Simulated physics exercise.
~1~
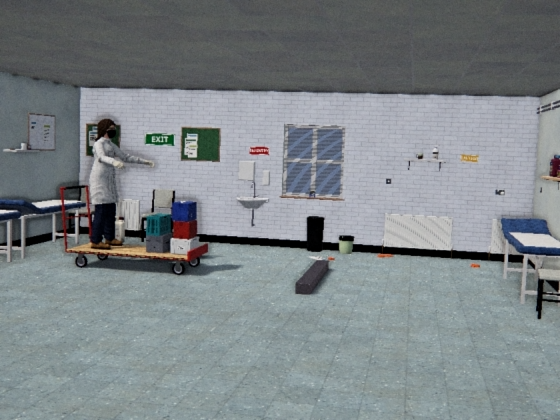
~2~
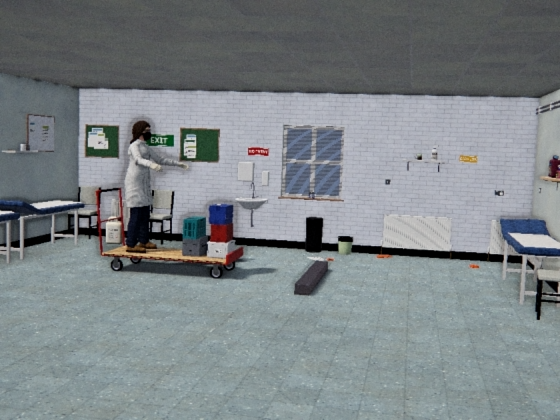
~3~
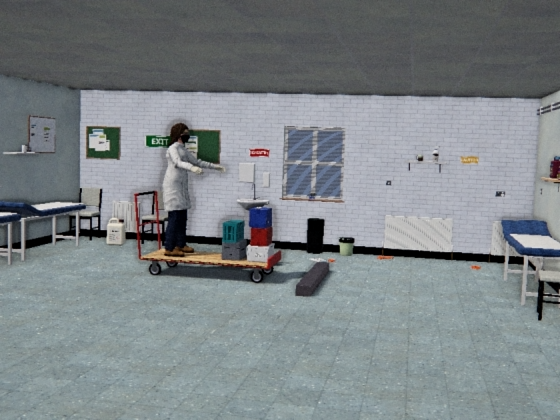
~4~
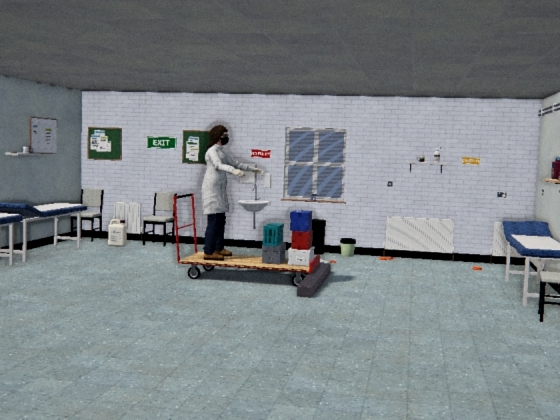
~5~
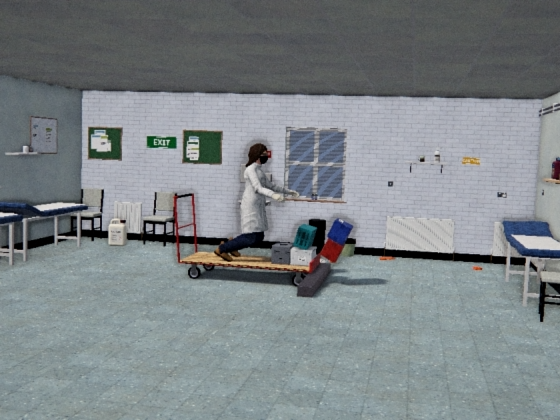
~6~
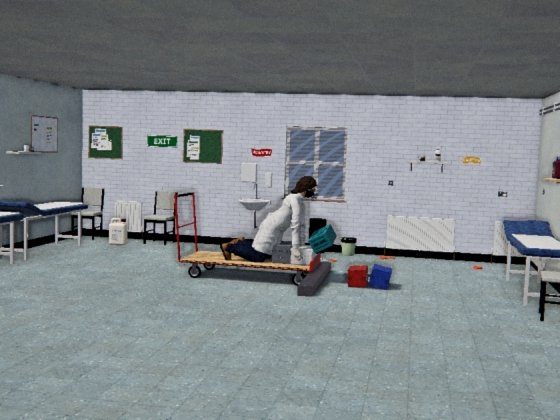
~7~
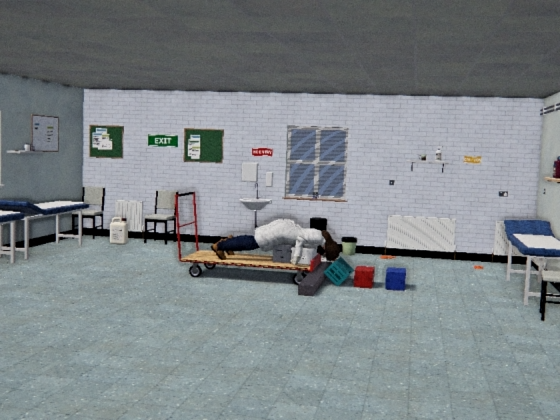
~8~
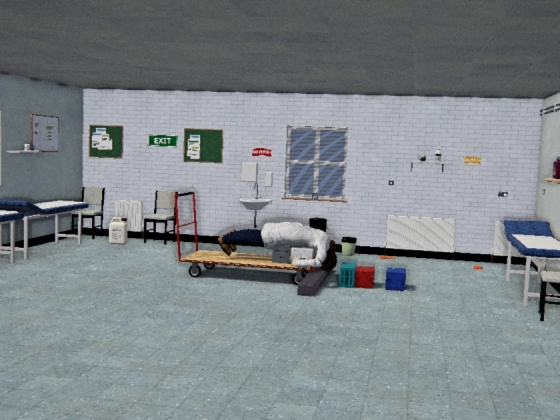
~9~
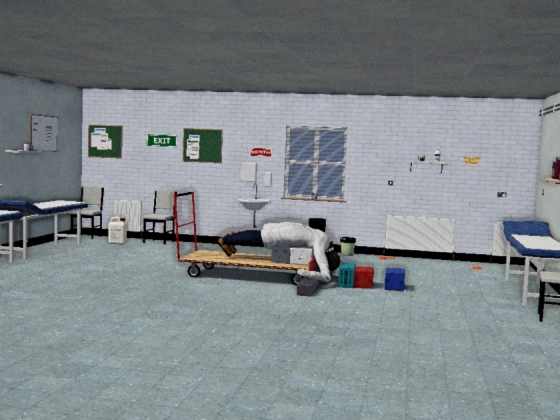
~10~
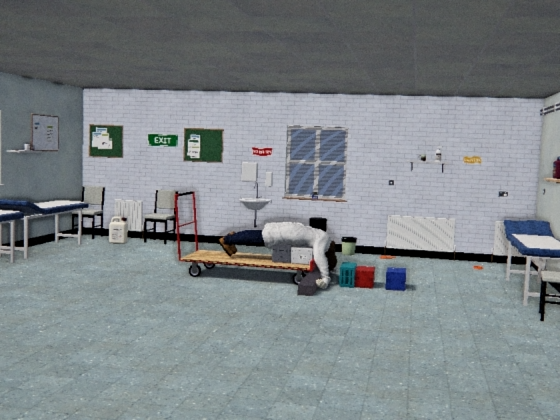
A flat goods trolley with a red handle rolls right across a tiled clinic room, seen from the side by a slightly swaying camera, with beds at both sides and a window in the white brick wall. A worker in a pale coat stands on it, arms stretched forward, behind a teal crate, a grey toolbox and a blue parcel stacked on a red one. The trolley stops at a low dark kerb. The parcels tumble over the front, then the crate follows, overturning, as the worker pitches forward. The worker ends draped over the toolbox, hips still above the deck.
